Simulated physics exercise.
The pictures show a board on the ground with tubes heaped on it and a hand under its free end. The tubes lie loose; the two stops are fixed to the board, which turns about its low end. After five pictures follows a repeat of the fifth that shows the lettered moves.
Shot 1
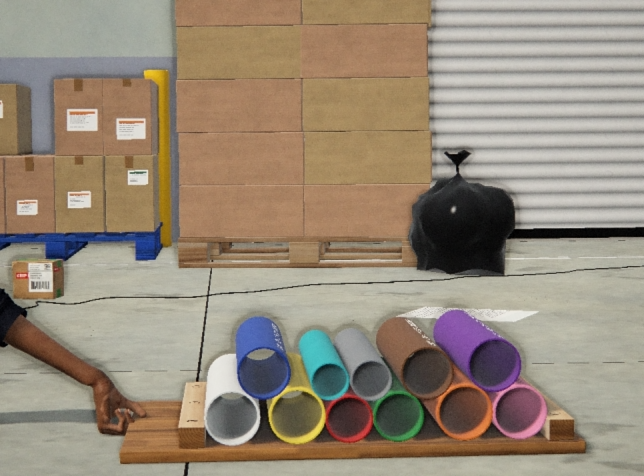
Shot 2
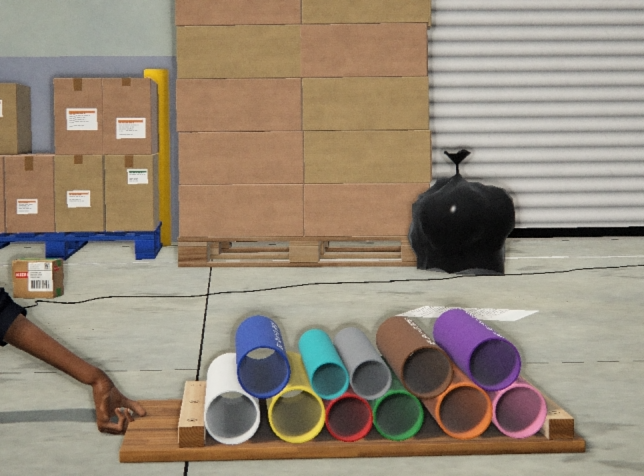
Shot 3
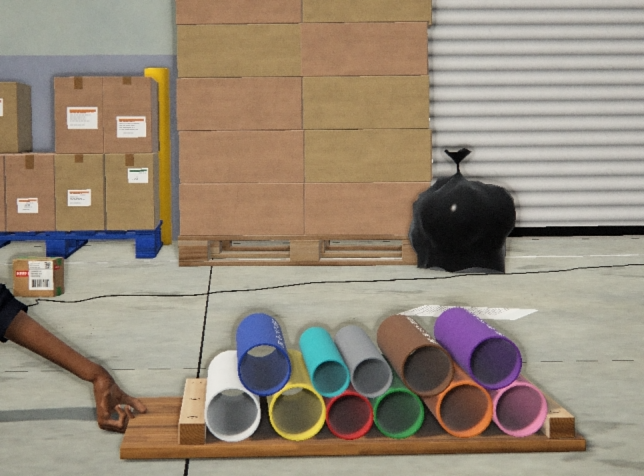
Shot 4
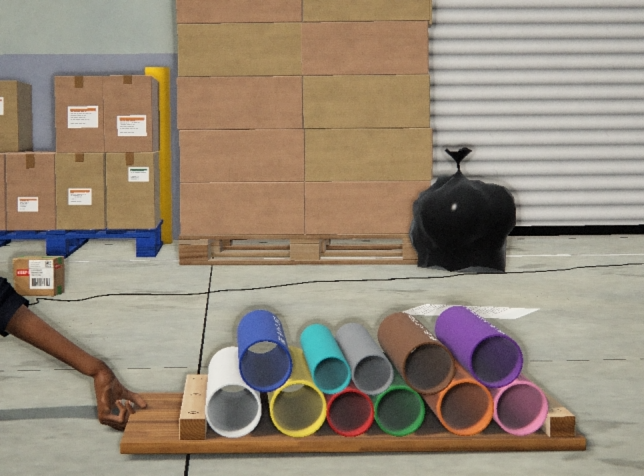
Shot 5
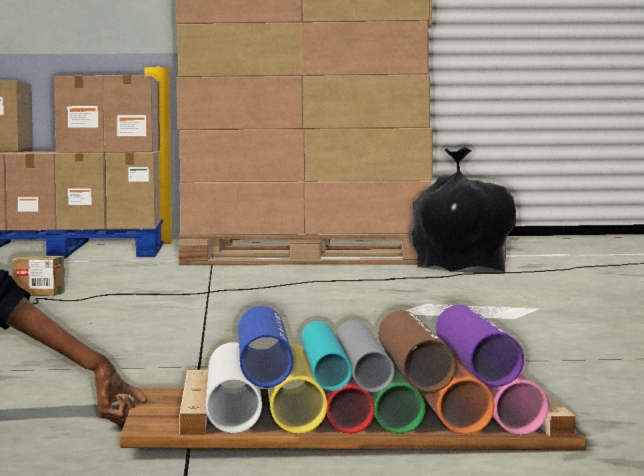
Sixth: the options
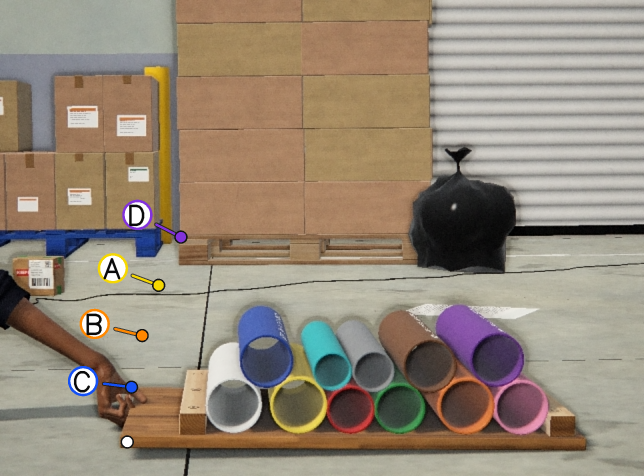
In this clip, a hand at the left grips the end of a wooden board holding a pile of colorful tubes and raises it very slightly, while the tubes stay heaped together with barely any visible movement.
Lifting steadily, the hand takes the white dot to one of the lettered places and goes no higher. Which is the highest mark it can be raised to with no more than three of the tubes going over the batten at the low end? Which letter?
Raise it to D.
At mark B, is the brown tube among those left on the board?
Yes.
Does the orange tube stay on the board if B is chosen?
The orange tube: Yes.
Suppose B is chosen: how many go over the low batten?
With B, none.
On the marked copy, A at (159, 286); B at (142, 336); C at (131, 387); D at (181, 237); the white dot at (127, 442).
Following D. Soon after the start, board at 16°.
Later, board at 28°.
In the end, board at 28°, none over the low batten.
As for the rest, A none over the low batten; B none over the low batten; C none over the low batten.
